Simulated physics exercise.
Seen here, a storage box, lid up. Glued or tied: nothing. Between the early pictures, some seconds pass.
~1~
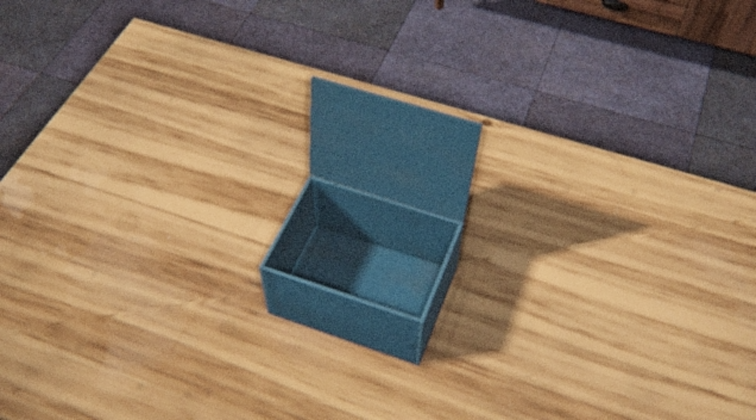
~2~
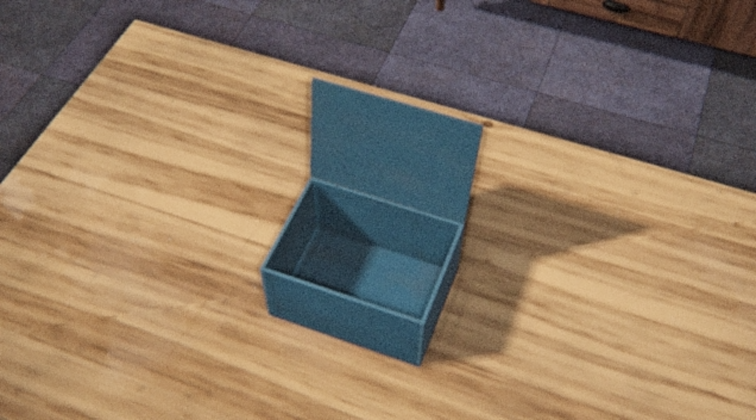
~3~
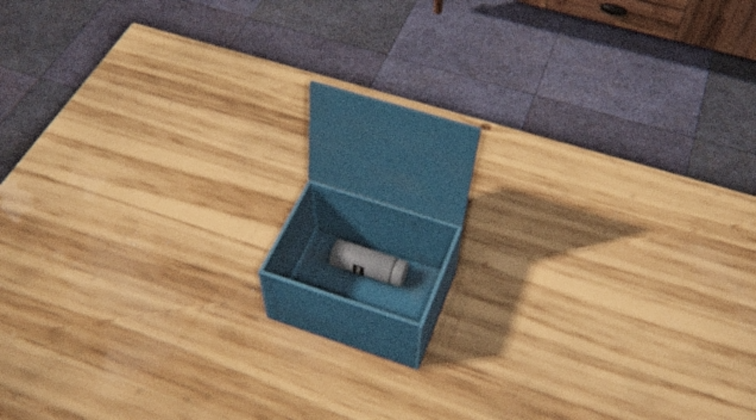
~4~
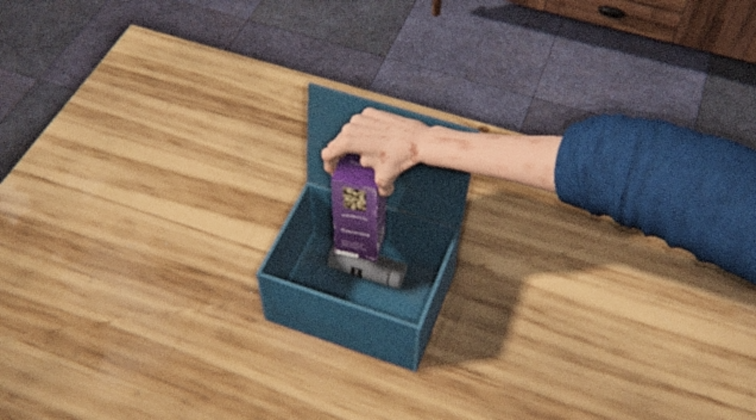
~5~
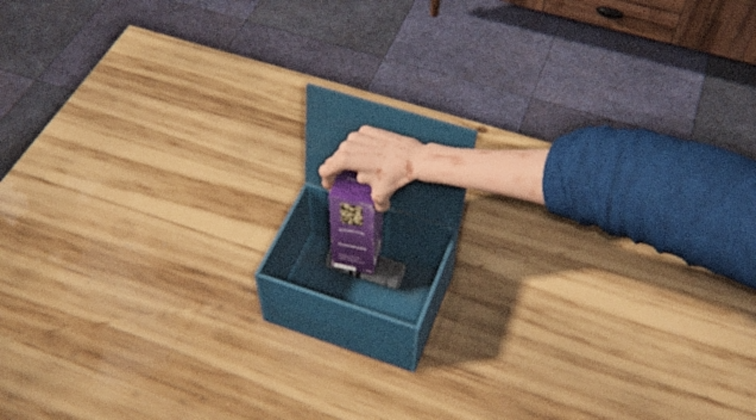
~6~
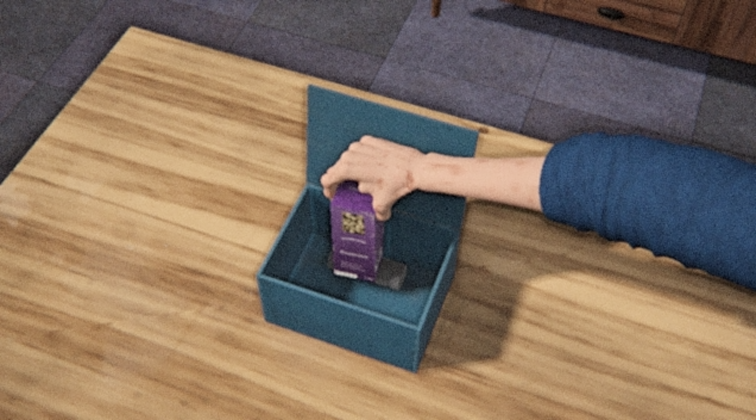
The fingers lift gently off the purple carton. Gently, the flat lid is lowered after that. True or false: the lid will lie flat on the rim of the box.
False.
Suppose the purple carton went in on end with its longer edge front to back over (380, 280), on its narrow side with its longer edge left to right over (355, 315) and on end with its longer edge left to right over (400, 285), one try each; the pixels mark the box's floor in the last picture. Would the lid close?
Lid, try 1: Propped open; try 2: Fully down; try 3: Propped open.
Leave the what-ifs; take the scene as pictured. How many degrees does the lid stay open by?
The answer is about 20 degrees.
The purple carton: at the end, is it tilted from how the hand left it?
The purple carton ends up leaning.
Then, 1.10 s later than the last frame, lid starting down; purple carton tilted by 35° near (344, 278); grey shaker moved a little.
Then, 1.70 s later than the last frame, lid 45° above the rim; purple carton tilted by 35° near (344, 278); grey shaker moved a little.
When it is over, lid 19° above the rim; moved from the start, purple carton; grey shaker as before. End places, in pixels of the last picture, purple carton near (344, 278).
